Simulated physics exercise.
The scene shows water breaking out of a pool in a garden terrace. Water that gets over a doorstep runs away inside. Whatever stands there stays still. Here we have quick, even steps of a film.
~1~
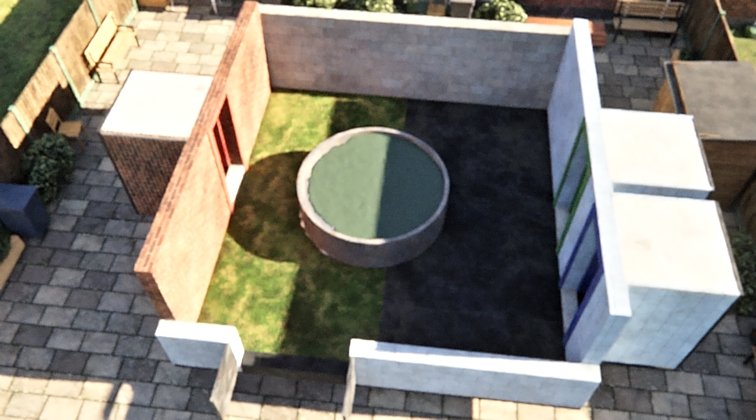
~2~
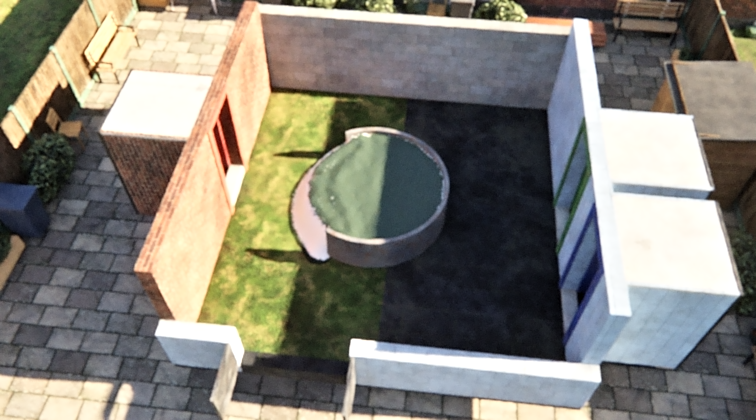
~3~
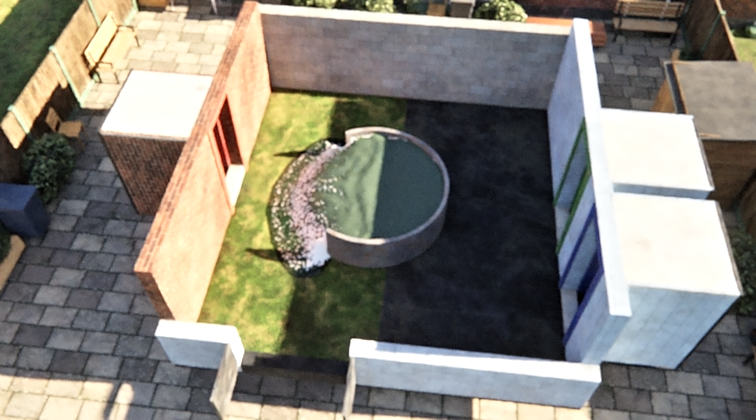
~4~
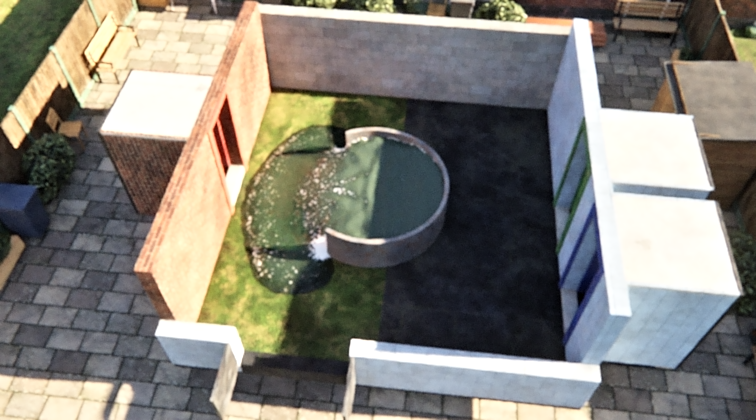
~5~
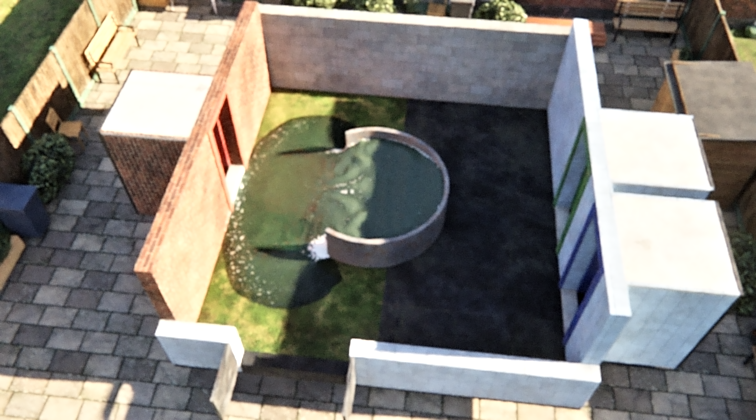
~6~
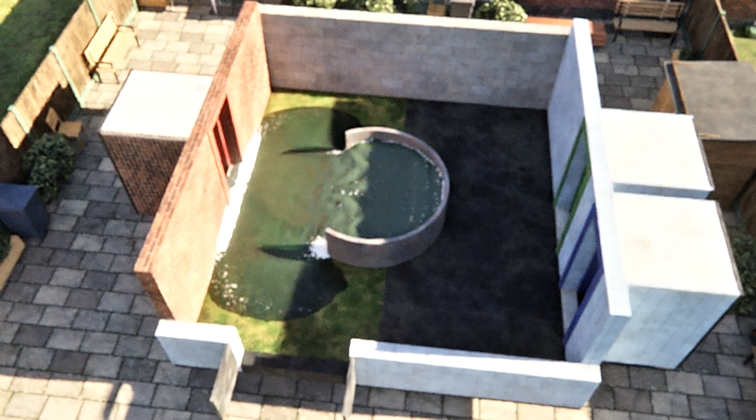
In a walled garden terrace, the left side of a round pool's wall opened and green water poured out, spreading in a widening, foamy-edged sheet across the grass to the brick wall.
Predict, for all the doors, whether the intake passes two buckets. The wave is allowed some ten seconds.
My prediction: At the red door it passes two buckets; at the blue door it passes two buckets; at the green door it does not pass two.
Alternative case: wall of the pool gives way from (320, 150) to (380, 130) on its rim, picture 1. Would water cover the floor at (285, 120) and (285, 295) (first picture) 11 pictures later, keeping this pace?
Well, the first place would be submerged and the second one still bare.
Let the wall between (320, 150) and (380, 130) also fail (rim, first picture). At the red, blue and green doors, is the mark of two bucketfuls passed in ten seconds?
Red door: Below, blue door: Below, green door: Below.
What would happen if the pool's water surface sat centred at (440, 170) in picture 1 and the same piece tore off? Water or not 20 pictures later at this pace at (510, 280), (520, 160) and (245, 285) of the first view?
Point by point: Still bare; still bare; swamped.
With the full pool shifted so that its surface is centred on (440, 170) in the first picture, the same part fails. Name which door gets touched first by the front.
That's the door marked red.
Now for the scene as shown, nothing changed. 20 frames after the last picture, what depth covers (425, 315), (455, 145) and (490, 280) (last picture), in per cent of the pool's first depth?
First spot roughly 0 %, second 2 %, third 0 %.
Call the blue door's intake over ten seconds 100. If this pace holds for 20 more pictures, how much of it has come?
0 %.
A moment on, water covers 35 % of the floor; the red door over two buckets in, the blue door not reached, the green door not reached.
Next, water covers 35 % of the floor; the red door far over two buckets in, the blue door not reached, the green door not reached.
Then, water covers 55 % of the floor; the red door far over two buckets in, the blue door not reached, the green door not reached.
Later, water covers 95 % of the floor; the red door far over two buckets in, the blue door wet at the sill, nothing in, the green door wet at the sill, nothing in.
In the end, water covers 100 % of the floor; the red door far over two buckets in, the blue door over two buckets in, the green door under two buckets in.
